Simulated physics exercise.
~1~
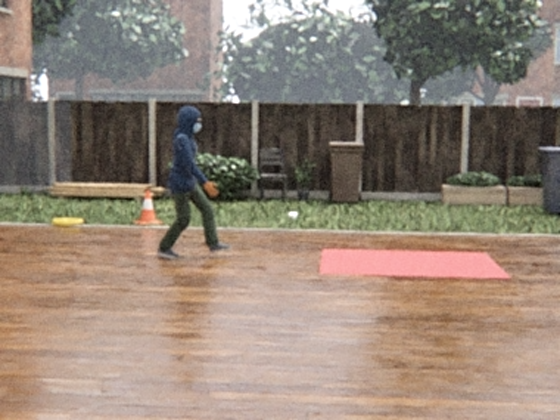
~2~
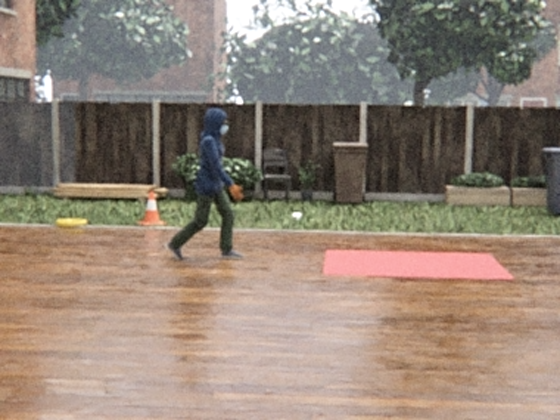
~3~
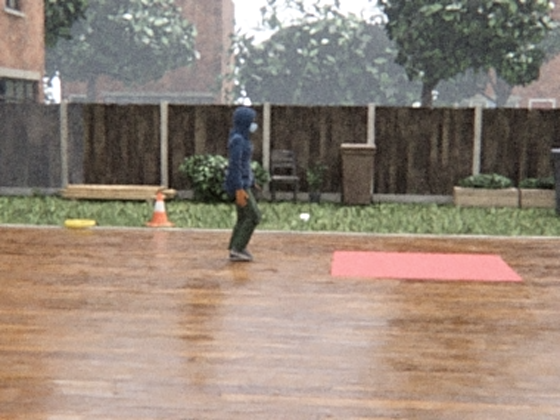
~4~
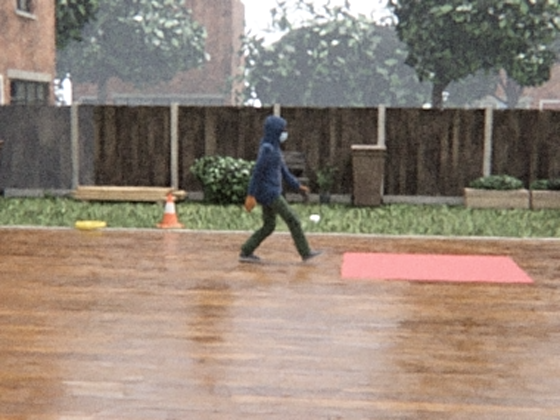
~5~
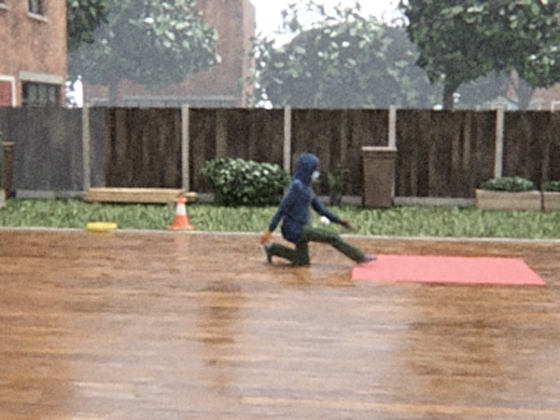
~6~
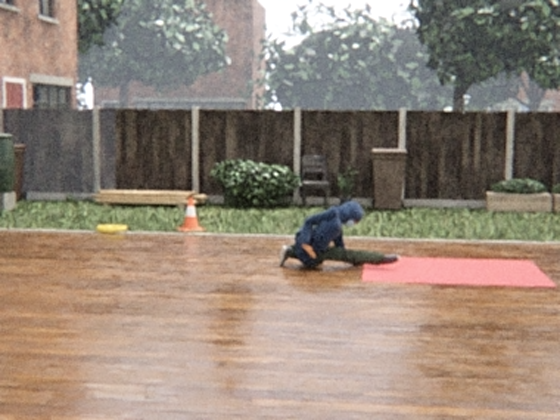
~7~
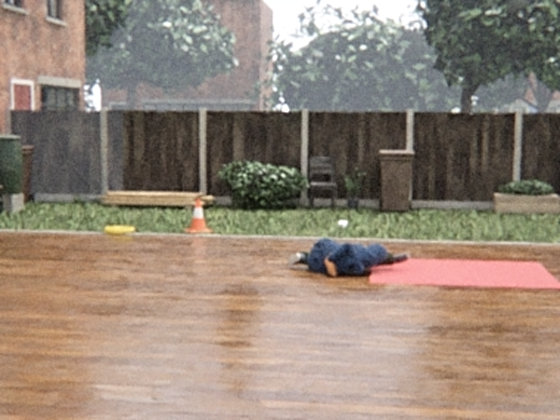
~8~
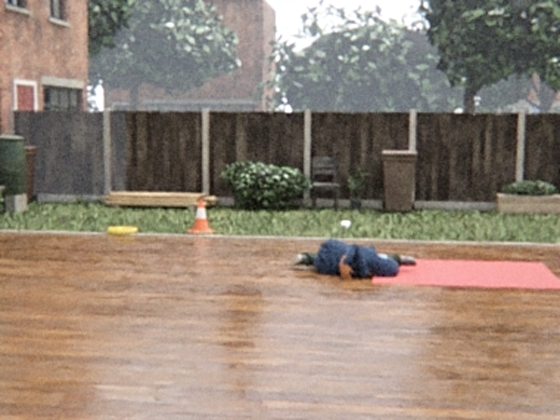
A person in a blue hooded top and dark green trousers walks right across a wet wooden surface toward a red mat, drops onto one knee with the front leg stretched forward, then folds down and lies still at the mat's near edge, head over it and chest and hips short of it.
